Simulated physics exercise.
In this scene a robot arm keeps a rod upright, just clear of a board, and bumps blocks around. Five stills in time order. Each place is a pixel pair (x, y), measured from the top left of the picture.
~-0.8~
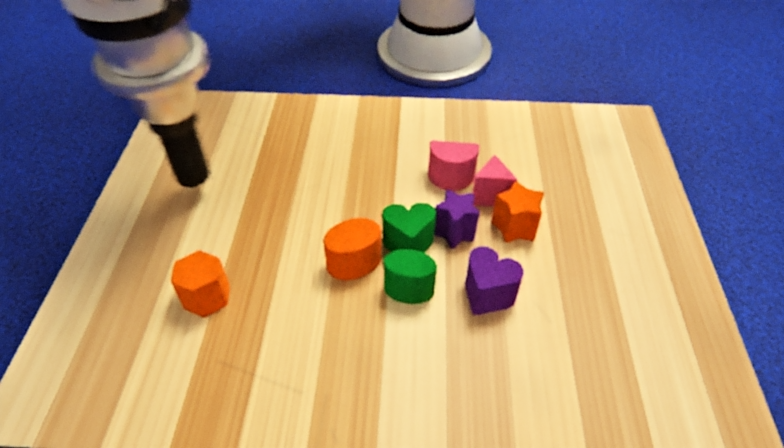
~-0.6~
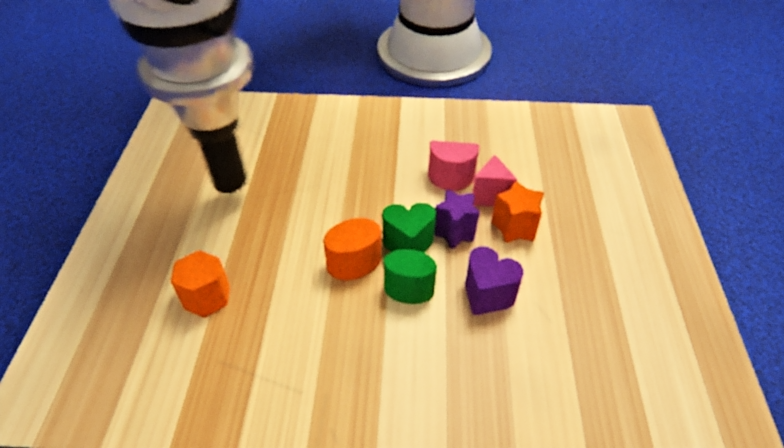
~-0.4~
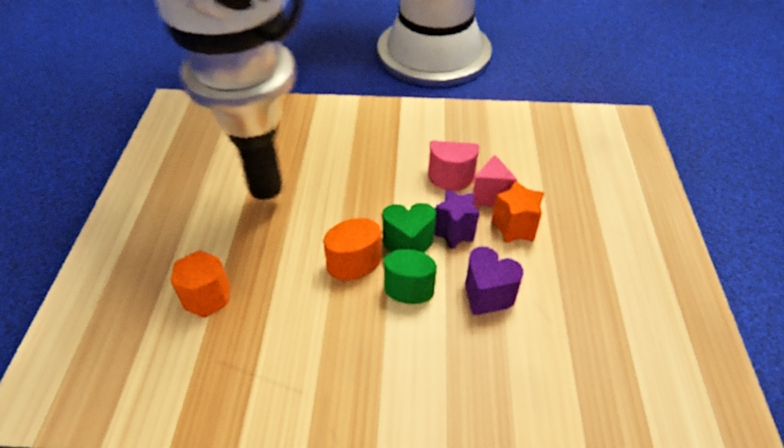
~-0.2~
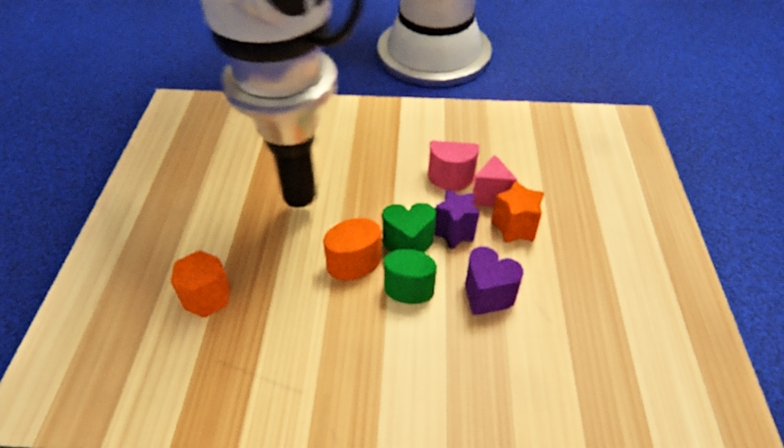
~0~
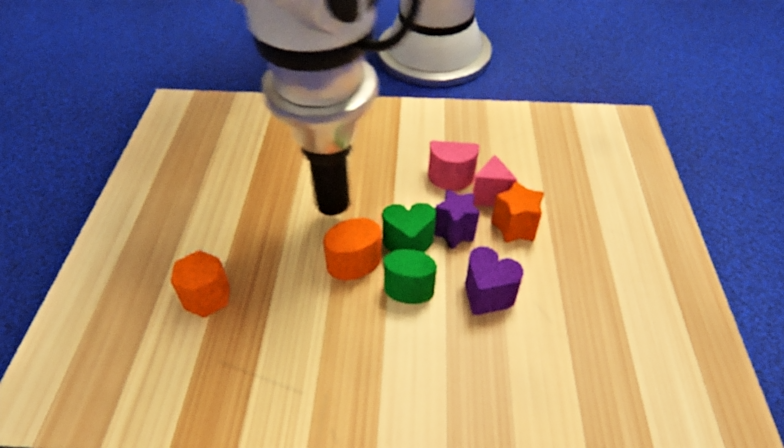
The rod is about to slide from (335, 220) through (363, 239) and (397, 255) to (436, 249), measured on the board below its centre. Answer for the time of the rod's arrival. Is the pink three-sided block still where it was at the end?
No
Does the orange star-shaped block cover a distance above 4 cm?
I expect not.
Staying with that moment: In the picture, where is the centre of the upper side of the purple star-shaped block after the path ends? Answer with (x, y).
Around pixel (501, 183).
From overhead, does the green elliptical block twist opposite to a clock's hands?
My answer is yes.
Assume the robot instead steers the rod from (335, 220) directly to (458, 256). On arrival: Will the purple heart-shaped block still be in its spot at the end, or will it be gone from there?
It leaves its spot.
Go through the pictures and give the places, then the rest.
Tip of the rod at (194, 177), middles of tops, orange elliptical block at (352, 234), green heart-shaped block at (410, 216), green elliptical block at (410, 262), purple star-shaped block at (458, 204), pink three-sided block at (496, 169), orange star-shaped block at (522, 198), in the first picture.
Rod at (231, 183), nothing pushed, in the second picture.
Rod at (266, 189), nothing pushed, in the third picture.
Rod at (300, 196), nothing pushed, in the fourth picture.
Rod at (333, 204), orange elliptical block at (352, 234), green heart-shaped block at (410, 216), green elliptical block at (410, 262), purple star-shaped block at (458, 204), pink three-sided block at (496, 169), orange star-shaped block at (522, 198), in the fifth picture.
What follows on the original path. One third of the way, rod at (364, 225); orange elliptical block at (357, 243), turned 20° clockwise.
Two thirds of the way, rod at (398, 239); orange elliptical block at (363, 251), turned 50° clockwise; green heart-shaped block at (445, 220), turned 25° anticlockwise; green elliptical block at (414, 268), turned 20° anticlockwise; purple star-shaped block at (475, 199).
At the end, rod at (437, 233); orange elliptical block at (363, 251), turned 50° clockwise; green heart-shaped block at (482, 210), turned 40° anticlockwise; green elliptical block at (414, 268), turned 20° anticlockwise; purple star-shaped block at (501, 183); pink three-sided block at (501, 162); orange star-shaped block at (540, 192), turned 40° clockwise.
